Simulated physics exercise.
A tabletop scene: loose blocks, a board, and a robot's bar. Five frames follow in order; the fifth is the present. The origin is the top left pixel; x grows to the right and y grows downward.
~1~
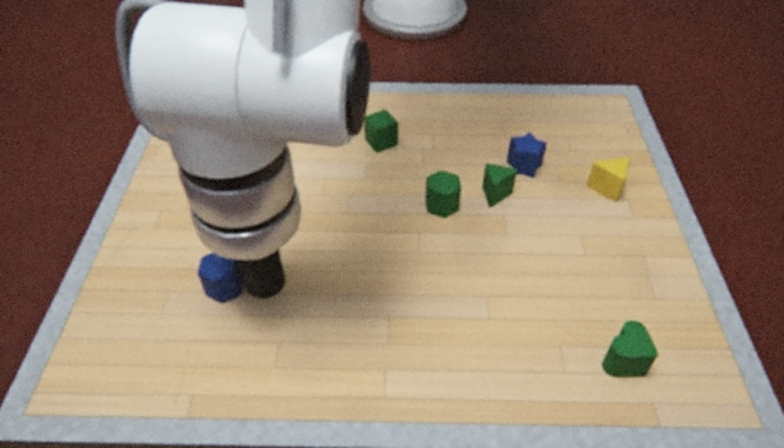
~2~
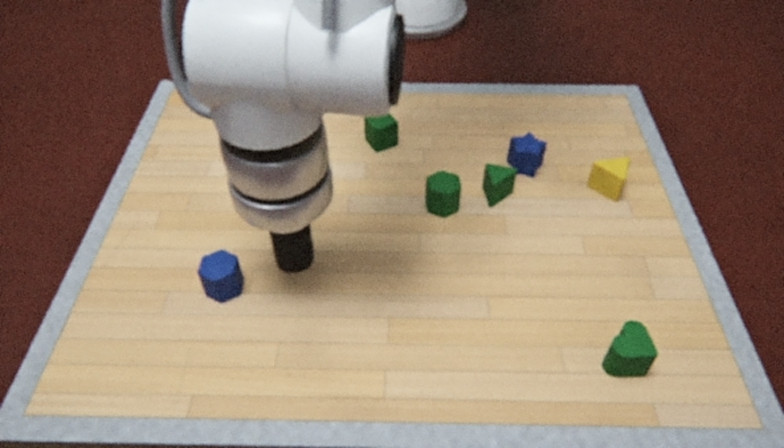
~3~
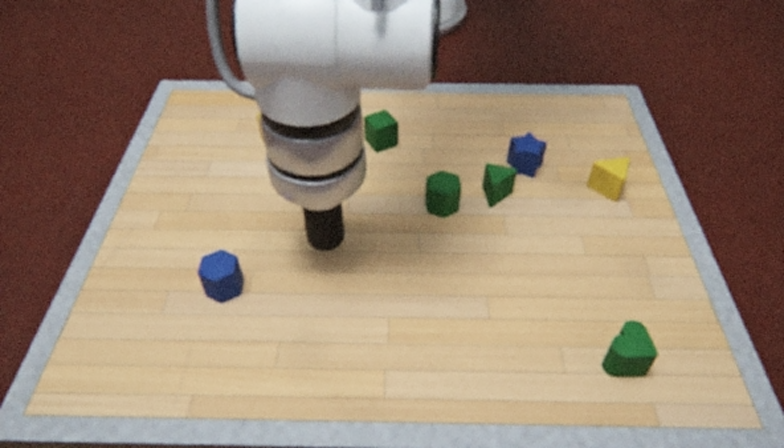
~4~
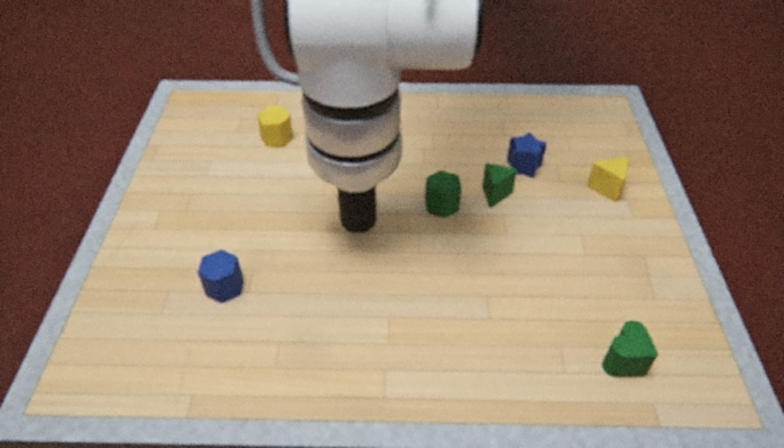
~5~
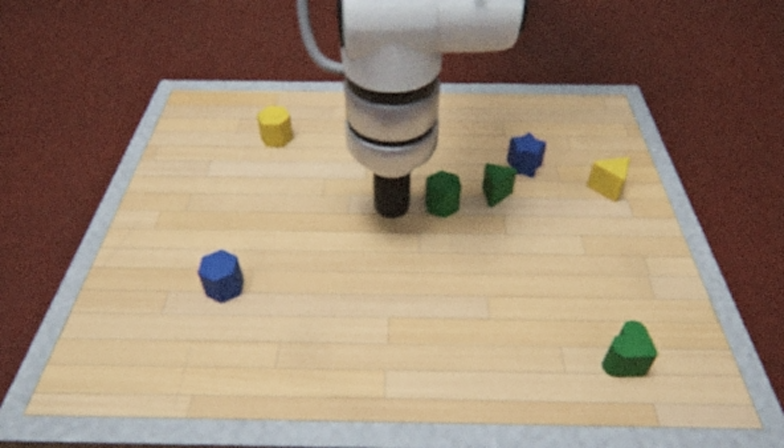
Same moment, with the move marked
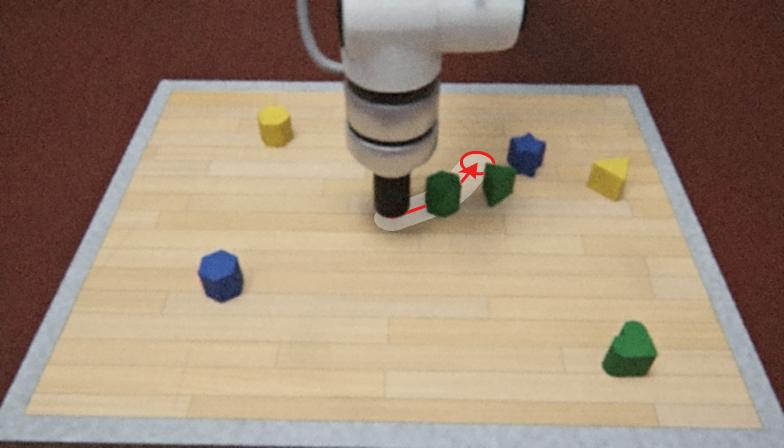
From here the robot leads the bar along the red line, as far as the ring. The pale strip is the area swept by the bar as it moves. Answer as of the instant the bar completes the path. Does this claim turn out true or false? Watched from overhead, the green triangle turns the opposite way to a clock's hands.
False.
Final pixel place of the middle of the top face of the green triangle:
My best guess is (527, 170).
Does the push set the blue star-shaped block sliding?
No, it doesn't check out.
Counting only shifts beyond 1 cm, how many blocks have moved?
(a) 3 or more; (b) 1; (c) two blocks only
c - two blocks only.
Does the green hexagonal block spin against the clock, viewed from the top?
Going by the path, no.
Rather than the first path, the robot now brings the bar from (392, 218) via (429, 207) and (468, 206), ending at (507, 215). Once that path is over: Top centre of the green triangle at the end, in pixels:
The answer is (546, 160).
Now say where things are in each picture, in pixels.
The first picture shows bar's lower end (266, 284); green hexagonal block (444, 181); green triangle (499, 172); blue star-shaped block (529, 143).
The second picture shows bar (295, 259); blocks still.
The third picture shows bar (326, 238); blocks still.
The fourth picture shows bar (359, 221); blocks still.
The fifth picture shows bar (392, 207); green hexagonal block (444, 181); green triangle (499, 172); blue star-shaped block (529, 143).
Drawn move, from (392, 218) through (446, 196) to (478, 163).
The first path, step by step. One third of the way, bar (431, 193); green hexagonal block (466, 175).
Two thirds of the way, bar (460, 175); green hexagonal block (496, 163), turned 25° clockwise; green triangle (522, 170), turned 30° clockwise.
At the end, bar (479, 152); green hexagonal block (503, 159), turned 40° clockwise; green triangle (527, 170), turned 40° clockwise; blue star-shaped block still.
